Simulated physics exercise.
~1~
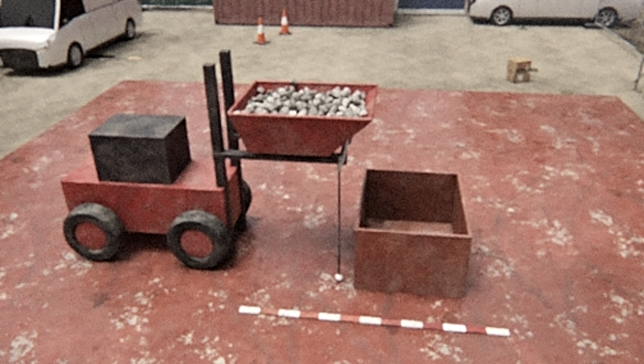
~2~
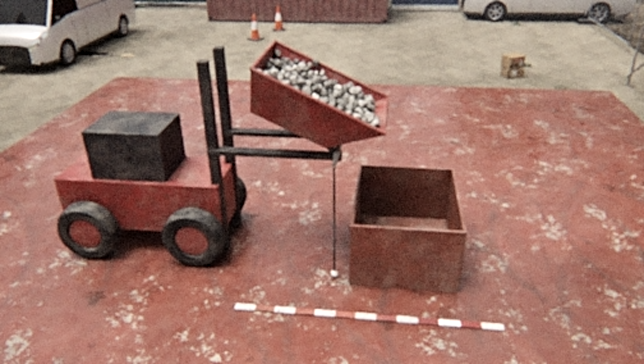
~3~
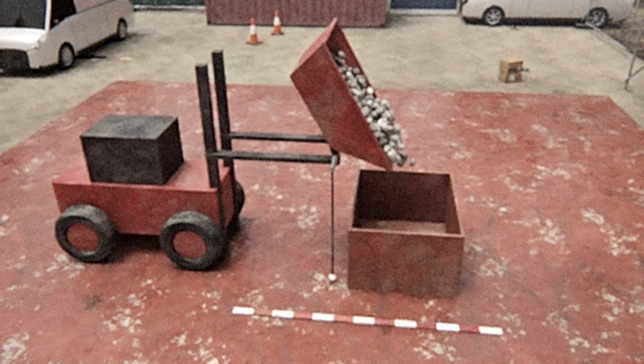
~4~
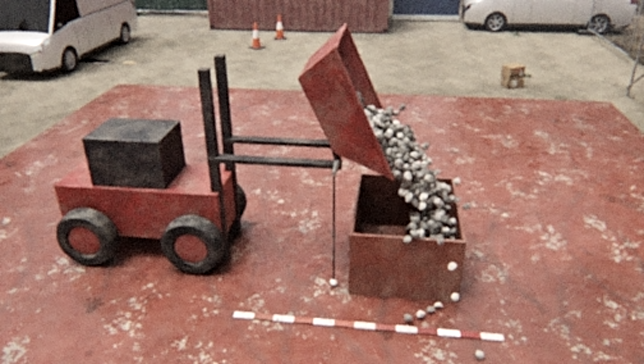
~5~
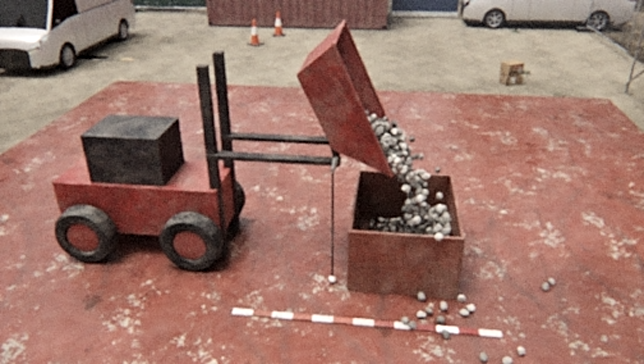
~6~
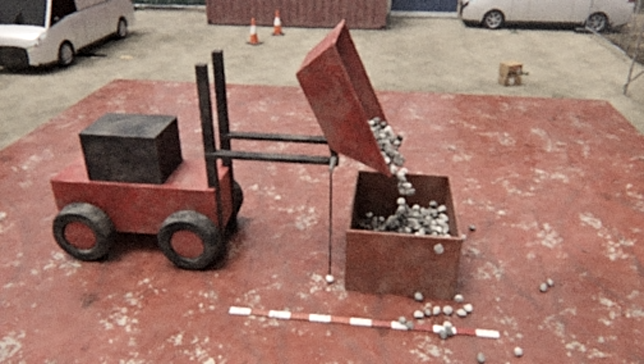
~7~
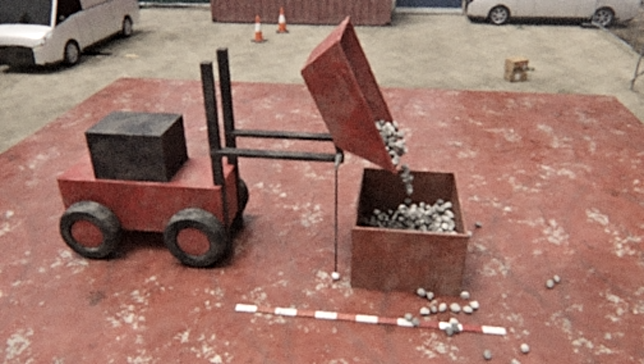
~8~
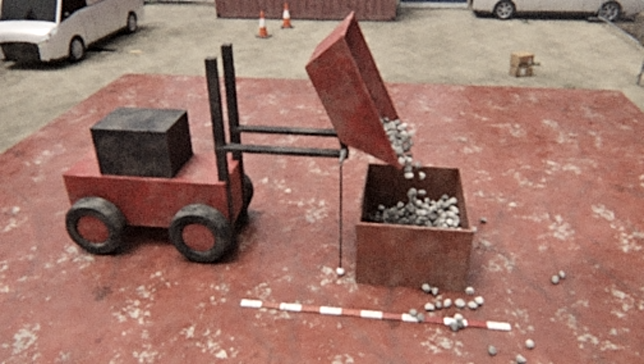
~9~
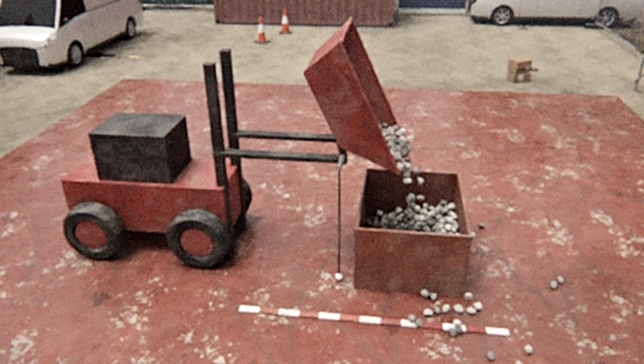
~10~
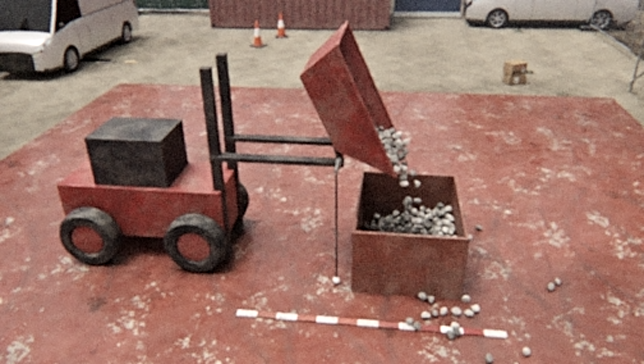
A red forklift with black wheels and a black block on its back holds up a red skip heaped with grey stones, seen side-on from slightly above by a gently swaying camera. It stands on a worn red floor, with an open rusty-brown bin to the right, a red and white striped strip in front, and white vehicles and orange cones behind. The skip tips steeply to the right, and the stones slide to its lip. They pour into the bin, a few scattering on the floor. The flow stops with most stones in the bin and some still at the lip of the tilted skip.
